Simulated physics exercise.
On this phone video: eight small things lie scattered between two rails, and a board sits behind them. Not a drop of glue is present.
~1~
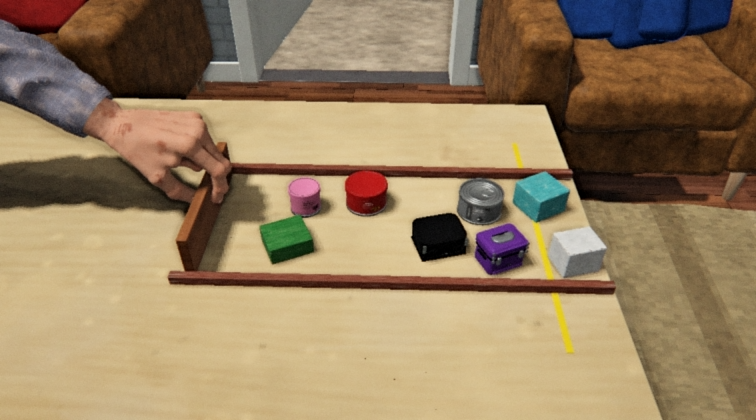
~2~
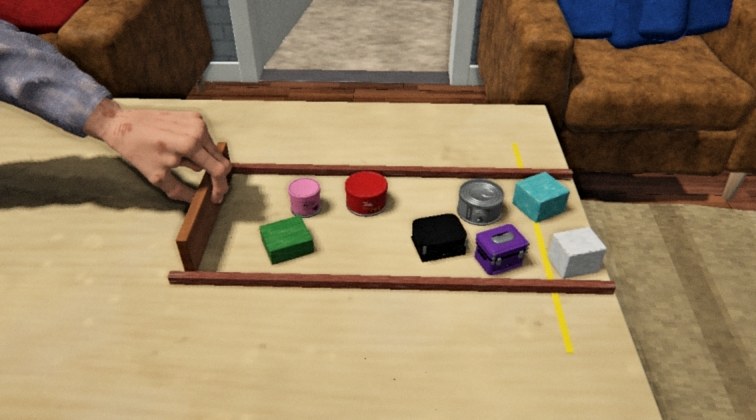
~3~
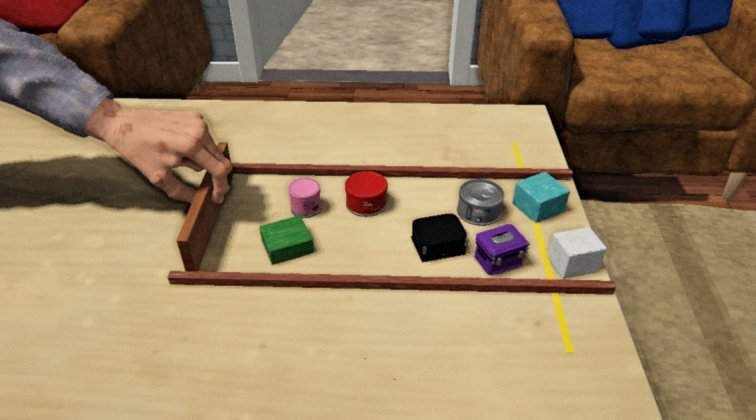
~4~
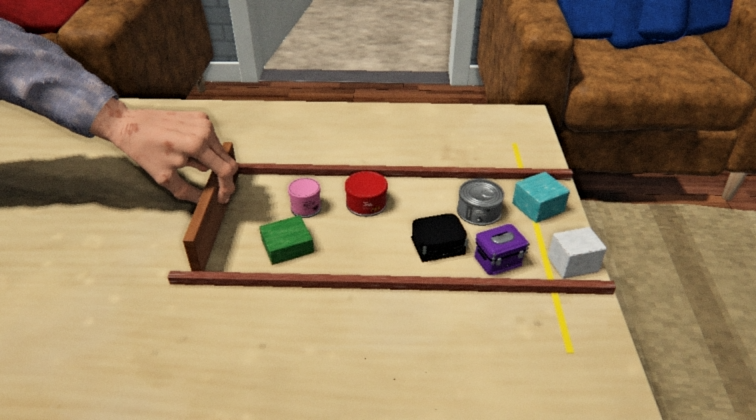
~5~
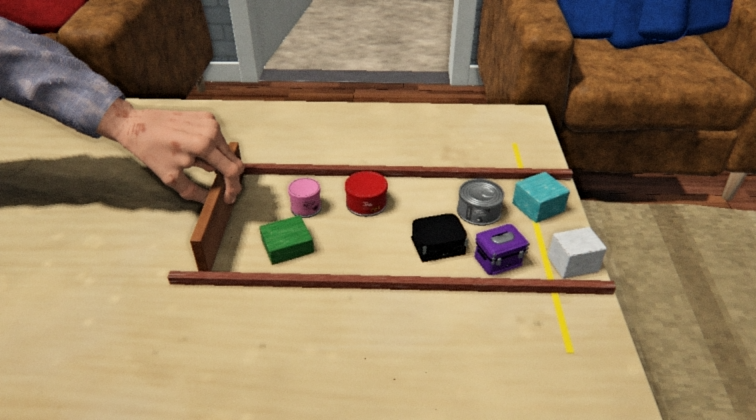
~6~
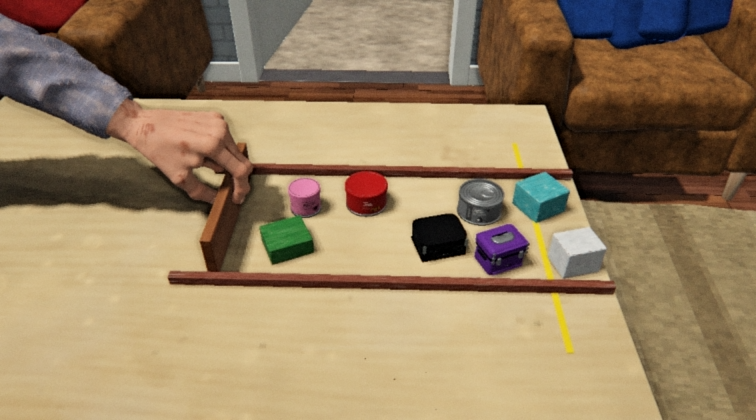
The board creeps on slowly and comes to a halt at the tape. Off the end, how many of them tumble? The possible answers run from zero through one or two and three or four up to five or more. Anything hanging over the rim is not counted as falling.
Final tally: Three or four.
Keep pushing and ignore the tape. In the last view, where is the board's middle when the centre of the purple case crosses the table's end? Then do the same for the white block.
The middle is at (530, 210) when it's the purple case, and at (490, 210) when it's the white block.
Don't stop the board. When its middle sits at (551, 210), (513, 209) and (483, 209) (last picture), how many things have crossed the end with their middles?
Respectively, 5, 2 and 0.
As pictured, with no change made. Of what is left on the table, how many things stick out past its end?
Count of overhanging things: 1.
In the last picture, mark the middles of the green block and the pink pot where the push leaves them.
The green block at (568, 251), the pink pot at (552, 208).
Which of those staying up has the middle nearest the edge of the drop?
It's the grey pot that is foremost.
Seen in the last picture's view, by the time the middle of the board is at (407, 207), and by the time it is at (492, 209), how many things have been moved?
First 5, after that 8.
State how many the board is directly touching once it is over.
So the total is 3.
Soon after, none off yet; white block at rest near (576, 253); turquoise block at rest near (541, 197); purple case at rest near (500, 250).
In the end, the number that fall off is three or four; gone, black case, purple case, turquoise block and white block.
